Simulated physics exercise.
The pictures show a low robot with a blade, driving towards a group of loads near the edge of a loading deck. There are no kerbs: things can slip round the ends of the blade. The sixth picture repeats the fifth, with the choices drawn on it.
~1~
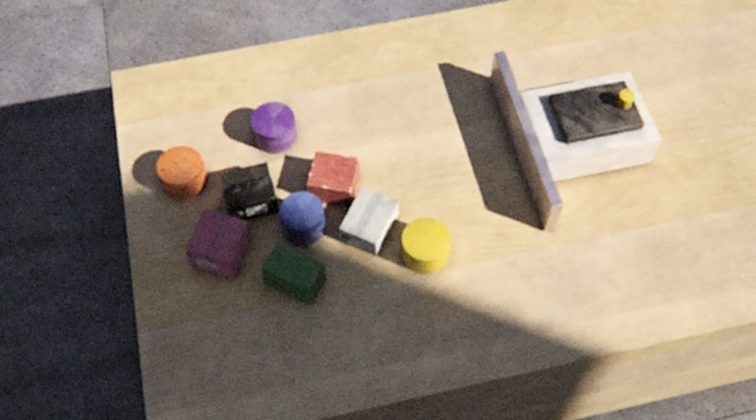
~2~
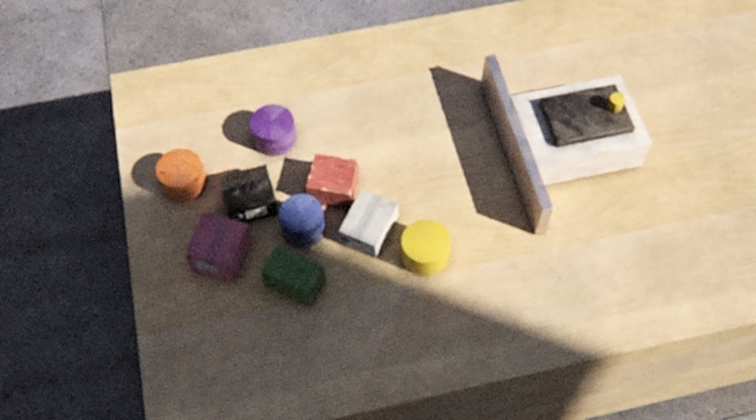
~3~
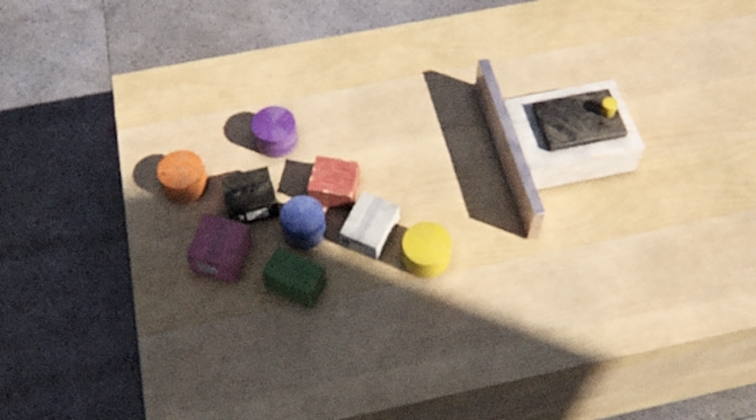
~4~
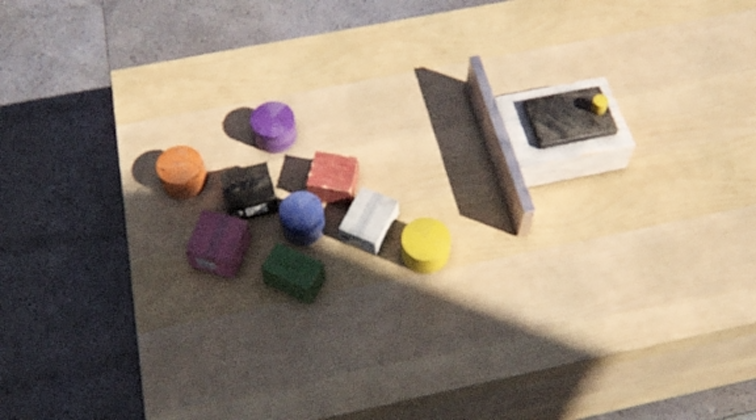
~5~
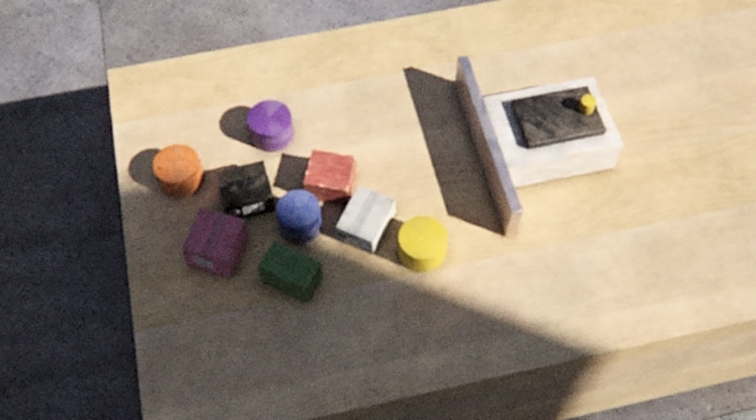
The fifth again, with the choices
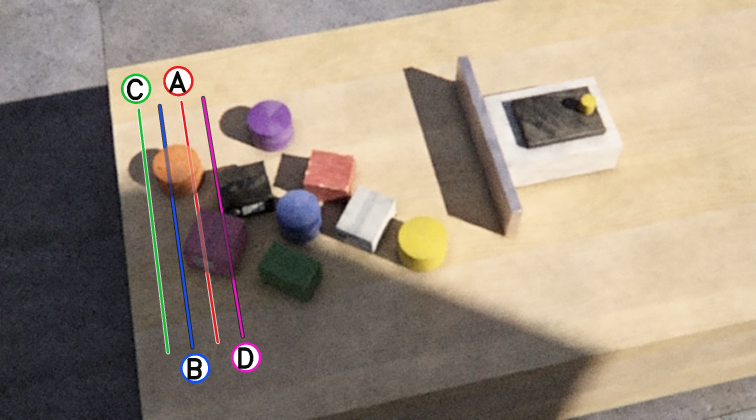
A low white robot with a black top, a small yellow knob and a long upright blade on its left side sits at the upper right of a pale wooden deck, seen from high above. To the left are orange, purple, blue and yellow canisters among black, red, white, green and plum-coloured boxes. The robot creeps steadily left while the loads stay put and the view shifts very slightly.
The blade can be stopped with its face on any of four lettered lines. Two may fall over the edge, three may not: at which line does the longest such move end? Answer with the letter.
No third one falls up to A.
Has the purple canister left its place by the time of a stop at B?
Yes.
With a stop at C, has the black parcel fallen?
Yes.
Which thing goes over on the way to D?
It is the pink box.
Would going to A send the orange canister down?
No.
On the marked copy, A at (198, 213); B at (175, 217); C at (152, 222); D at (221, 208).
Following A. Soon after the start, robot (451, 137); yellow canister (378, 254); white box (358, 218).
Later, robot (346, 157); pink box (167, 258); orange canister (168, 168).
In the end, robot (264, 173); pink box over the edge; blue canister over the edge; two fallen.
As for the rest, B drops three; C drops three; D is within the limit but short.
